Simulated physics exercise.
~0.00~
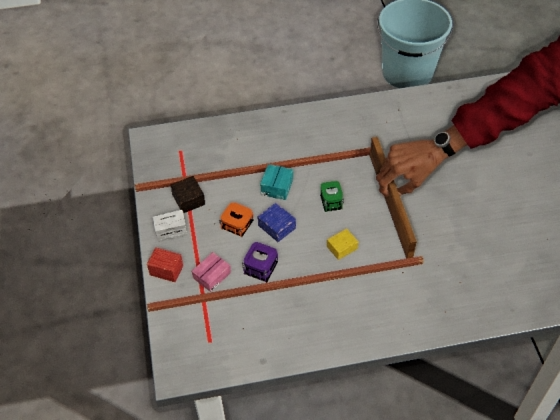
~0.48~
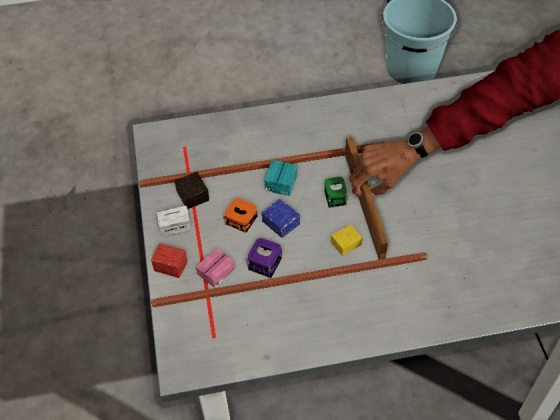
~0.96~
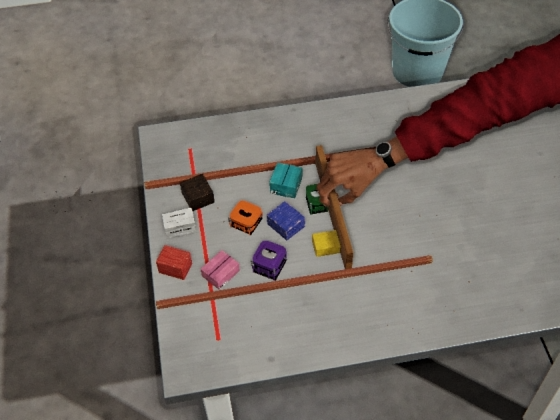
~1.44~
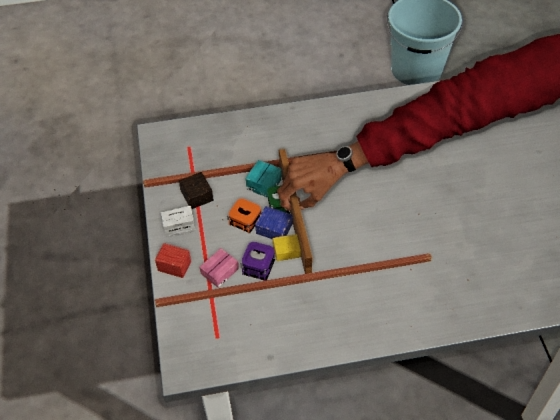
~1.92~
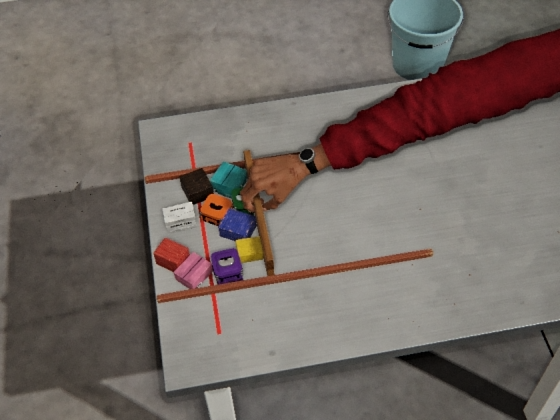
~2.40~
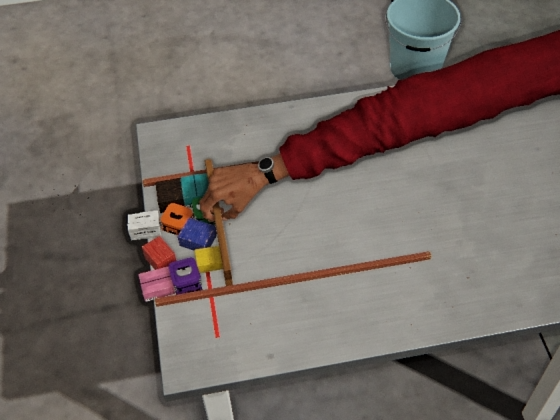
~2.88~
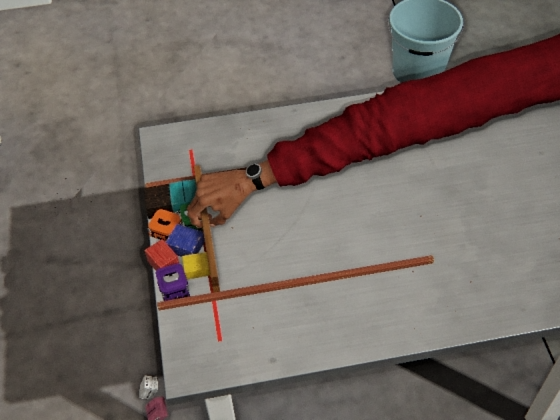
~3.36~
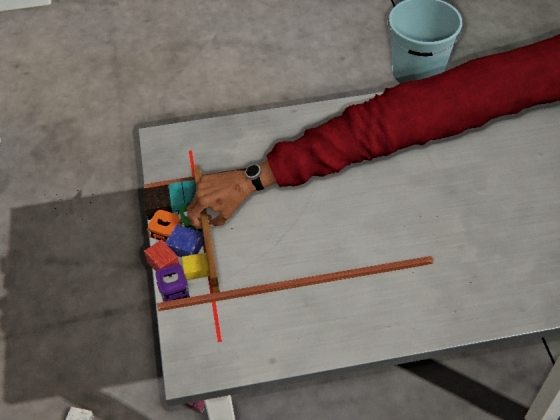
At the start, small colourful blocks and boxes lie scattered between two wooden rails on a grey table, with a red tape line crossing near the left edge. A hand in a red sleeve holds an upright board behind them and slides it left. The board gathers the yellow, green and teal pieces, then bunches the whole group together and pushes it toward the edge. The white box and the pink one go over as the board reaches the tape and stops. They land on the floor below, while the remaining pieces stay crowded on the table against the still board.
